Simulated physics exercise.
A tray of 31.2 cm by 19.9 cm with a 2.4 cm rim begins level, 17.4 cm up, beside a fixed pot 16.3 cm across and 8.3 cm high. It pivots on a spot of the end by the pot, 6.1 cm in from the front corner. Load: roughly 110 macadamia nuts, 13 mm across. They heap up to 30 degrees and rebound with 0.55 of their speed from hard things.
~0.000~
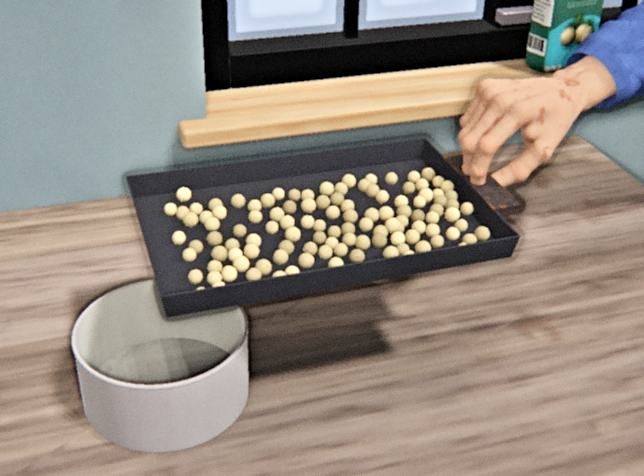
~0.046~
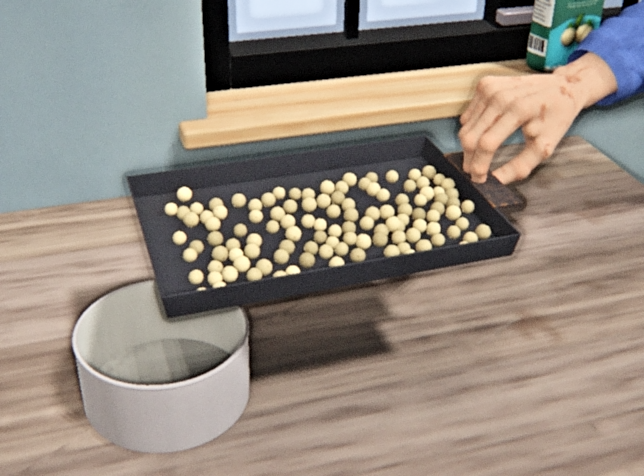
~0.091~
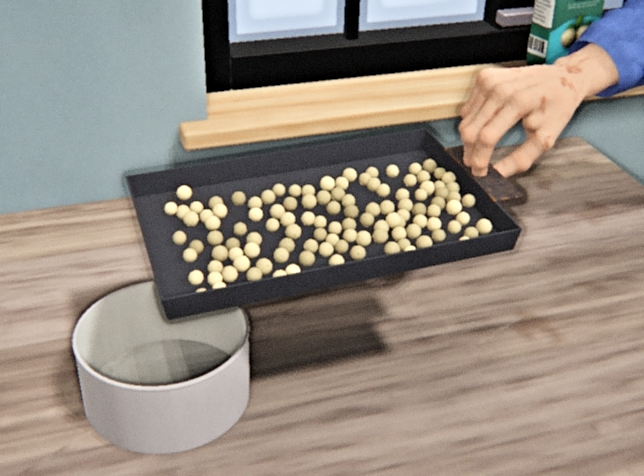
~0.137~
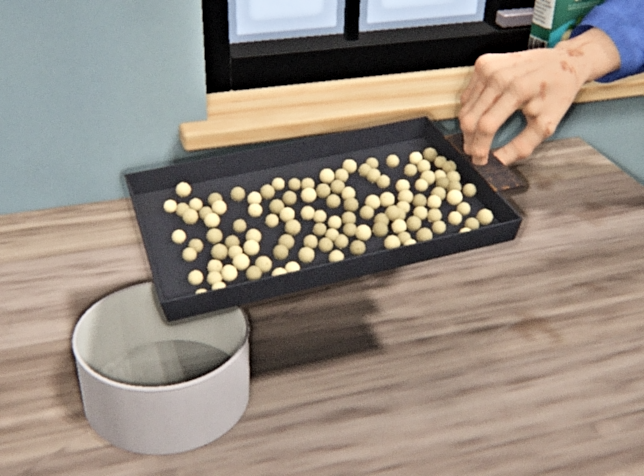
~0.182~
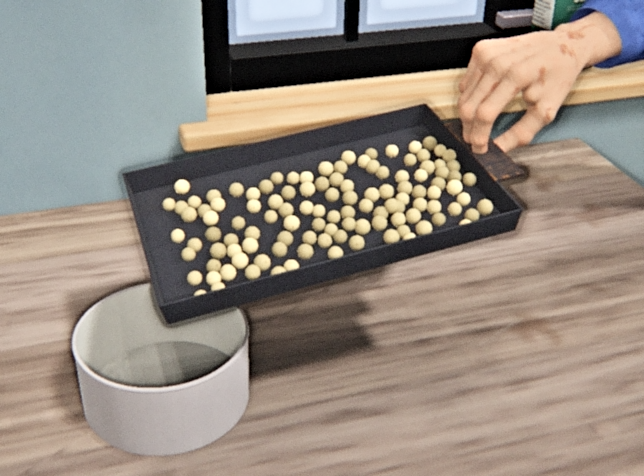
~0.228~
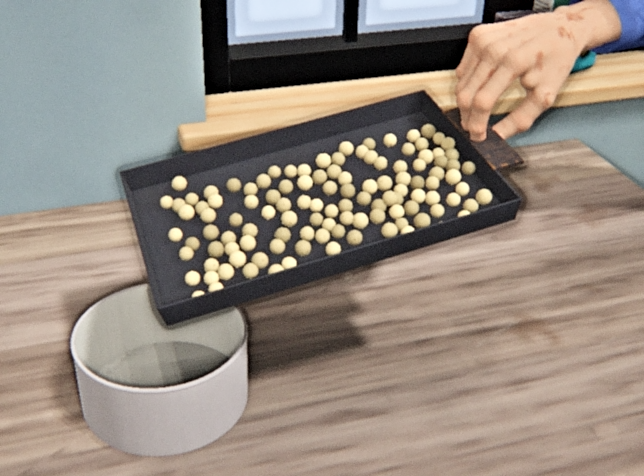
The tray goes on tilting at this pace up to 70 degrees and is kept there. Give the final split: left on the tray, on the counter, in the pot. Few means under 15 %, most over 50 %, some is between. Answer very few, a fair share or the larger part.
Tray the larger part, counter very few, pot very few.
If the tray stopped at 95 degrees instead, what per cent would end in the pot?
It would be near 5 per cent.
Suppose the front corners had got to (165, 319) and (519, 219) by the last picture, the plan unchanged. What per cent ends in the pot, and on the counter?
Pot 0, counter 10.
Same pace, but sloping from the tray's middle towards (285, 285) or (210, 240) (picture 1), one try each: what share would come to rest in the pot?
About 0 and 5 per cent.
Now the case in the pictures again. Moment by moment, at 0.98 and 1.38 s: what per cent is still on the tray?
About 100, 95.
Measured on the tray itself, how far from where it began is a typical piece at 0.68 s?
Roughly 9 cm.
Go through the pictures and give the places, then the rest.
The first picture shows tray tilt 0 degrees, front corners at (165, 293) and (514, 235); middle of the pieces at (334, 232); pot at (161, 328).
The second picture shows tray tilt 1 degrees, front corners at (166, 294) and (515, 233); middle of the pieces at (335, 231).
The third picture shows tray tilt 2 degrees, front corners at (165, 296) and (516, 227); middle of the pieces at (335, 228).
The fourth picture shows tray tilt 5 degrees, front corners at (165, 299) and (517, 218), lowest corner left front; middle of the pieces at (335, 223).
The fifth picture shows tray tilt 8 degrees, front corners at (163, 302) and (517, 208), lowest corner left front; middle of the pieces at (334, 217).
The sixth picture shows tray tilt 11 degrees, front corners at (161, 304) and (516, 198), lowest corner left front; middle of the pieces at (331, 211); pot at (160, 332). Its pace works out near 65 degrees a second.
After 0.68 s, tilt 39 degrees; the tray holds 100 %, the pot 0 %.
Then, at 0.98 s, tilt 58 degrees; the tray holds 100 %, the pot 0 %.
Then, at 1.38 s, tilt 70 degrees; the tray holds 95 %, the pot 0 %.
At rest (1.9 s), tray 95 %, counter 5 %, pot 0 %.
